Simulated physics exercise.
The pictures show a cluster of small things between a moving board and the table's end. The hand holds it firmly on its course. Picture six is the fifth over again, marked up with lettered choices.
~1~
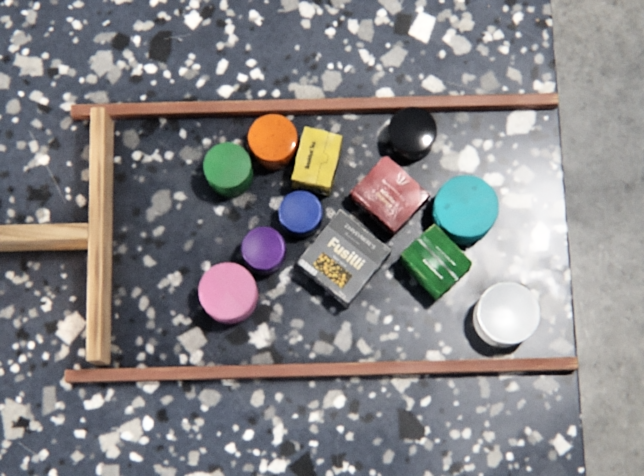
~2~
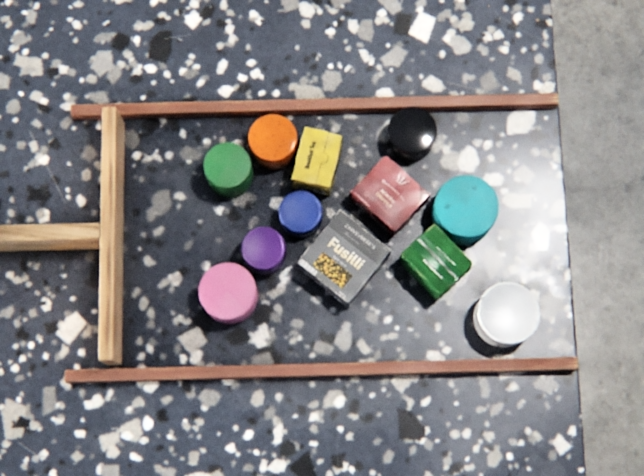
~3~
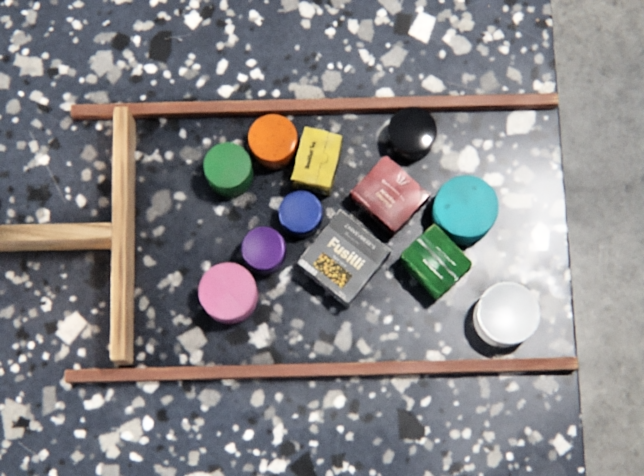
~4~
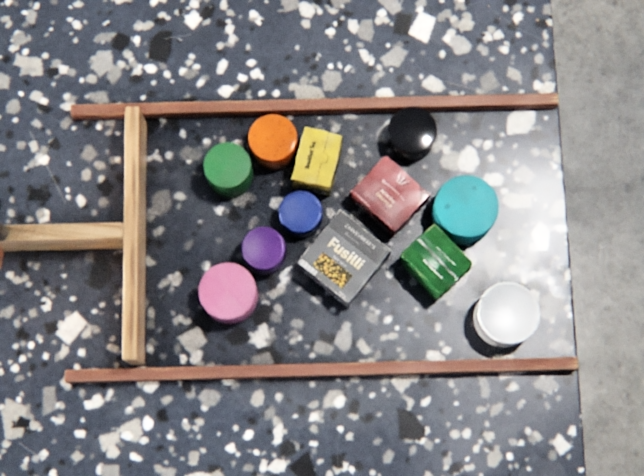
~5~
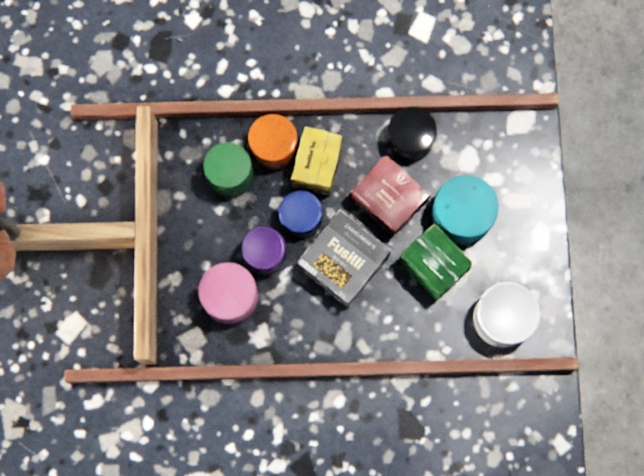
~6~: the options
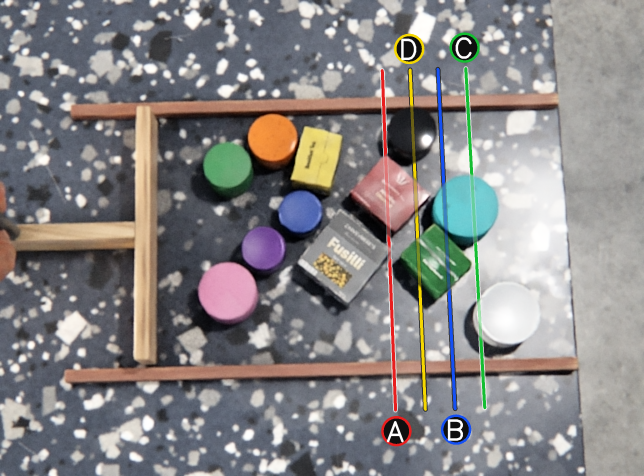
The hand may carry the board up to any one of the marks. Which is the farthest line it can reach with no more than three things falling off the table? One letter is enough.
It can go as far as B.
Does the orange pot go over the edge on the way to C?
By then, no.
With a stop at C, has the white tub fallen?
Yes.
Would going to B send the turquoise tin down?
Yes.
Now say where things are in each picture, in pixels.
Orange pot (273, 143); grey packet (344, 259); red box (389, 197), in the first picture.
Board (107, 230); pink tin (229, 294), in the second picture.
Board (118, 230); purple jar (264, 251), in the third picture.
Board (131, 230); turquoise tin (465, 210), in the fourth picture.
Board (142, 230); white tub (506, 315); blue tub (301, 215); green box (436, 262), in the fifth picture.
On the marked copy, A at (389, 235); B at (446, 233); C at (475, 233); D at (417, 234).
With B. Early on, board (253, 227); orange pot (285, 133); yellow packet (328, 163).
Further on, board (362, 224); white tub (551, 326); turquoise tin (536, 222).
At the end, board (445, 222); green box over the edge; turquoise tin over the edge; two fallen.
As for the rest, A is within the limit but short; C drops four; D is within the limit but short.
